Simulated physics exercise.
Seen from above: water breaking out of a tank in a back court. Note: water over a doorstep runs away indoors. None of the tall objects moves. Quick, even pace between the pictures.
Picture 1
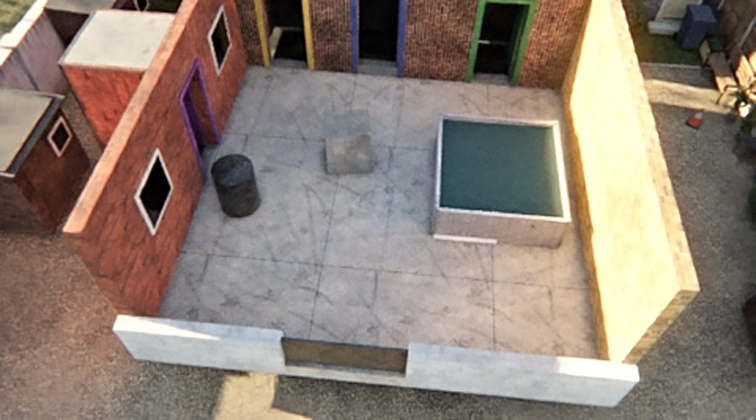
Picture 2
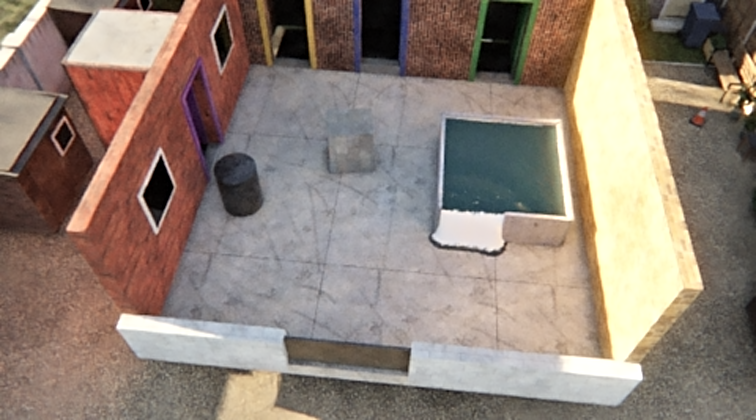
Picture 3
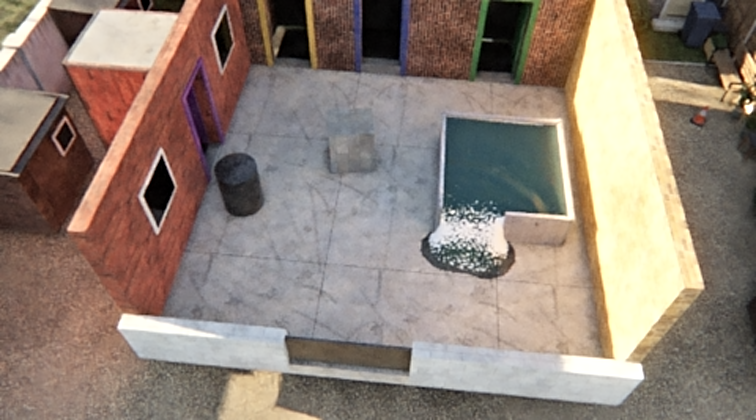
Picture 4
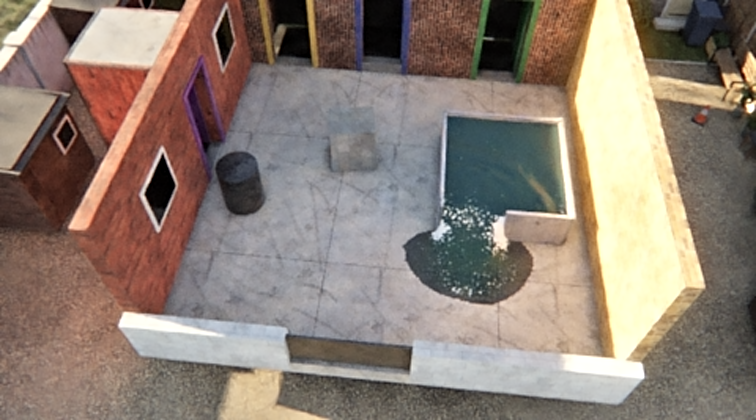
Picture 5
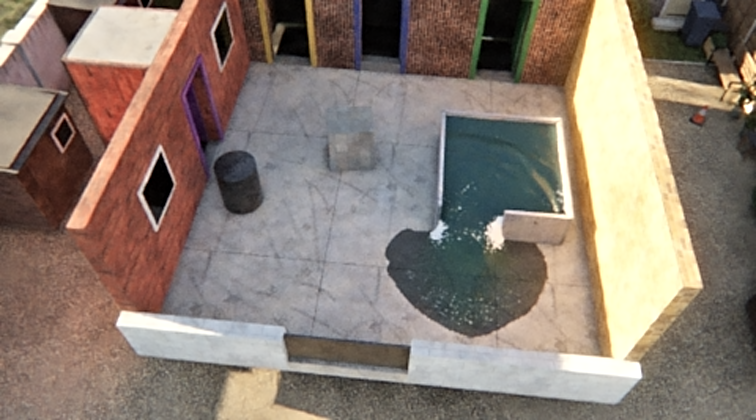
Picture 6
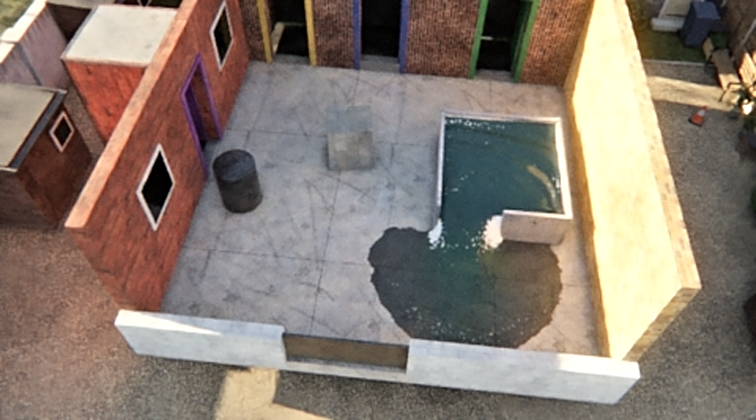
In this clip, seen from above, water pours through a gap in the near side of an open tank in a walled court, spreading steadily across the paved floor in a widening dark pool toward the low white front wall.
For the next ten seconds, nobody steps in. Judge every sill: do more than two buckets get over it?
Verdict: Purple door - two or fewer get over; green door - two or fewer get over; blue door - two or fewer get over; yellow door - two or fewer get over.
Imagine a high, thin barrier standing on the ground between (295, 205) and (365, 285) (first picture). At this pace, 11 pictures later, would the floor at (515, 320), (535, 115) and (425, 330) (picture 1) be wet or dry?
Taking the three spots in turn, they are inundated, unwetted and inundated.
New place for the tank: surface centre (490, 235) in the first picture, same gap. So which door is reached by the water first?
Answer: The purple one.
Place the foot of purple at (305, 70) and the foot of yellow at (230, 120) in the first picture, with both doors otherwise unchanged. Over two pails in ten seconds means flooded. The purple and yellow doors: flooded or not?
The purple one does not overflow, while the yellow one does not overflow.
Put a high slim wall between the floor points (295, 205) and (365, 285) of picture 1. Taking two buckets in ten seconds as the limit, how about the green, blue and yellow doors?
Door by door, green comes in under, blue comes in under, yellow comes in under.
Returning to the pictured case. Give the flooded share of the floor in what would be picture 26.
Close to 40 %.
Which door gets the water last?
My answer: The blue-painted one.
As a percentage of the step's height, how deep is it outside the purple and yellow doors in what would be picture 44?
Some 100 percent, then some 140 percent.
A moment on, water covers 20 % of the floor; the purple door not reached, the green door not reached, the blue door not reached, the yellow door not reached.
Next, water covers 25 % of the floor; the purple door not reached, the green door not reached, the blue door not reached, the yellow door not reached.
Then, water covers 40 % of the floor; the purple door not reached, the green door not reached, the blue door not reached, the yellow door not reached.
Later, water covers 65 % of the floor; the purple door wet at the sill, nothing in, the green door wet at the sill, nothing in, the blue door not reached, the yellow door wet at the sill, nothing in.
In the end, water covers 95 % of the floor; the purple door under two buckets in, the green door wet at the sill, nothing in, the blue door wet at the sill, nothing in, the yellow door under two buckets in.
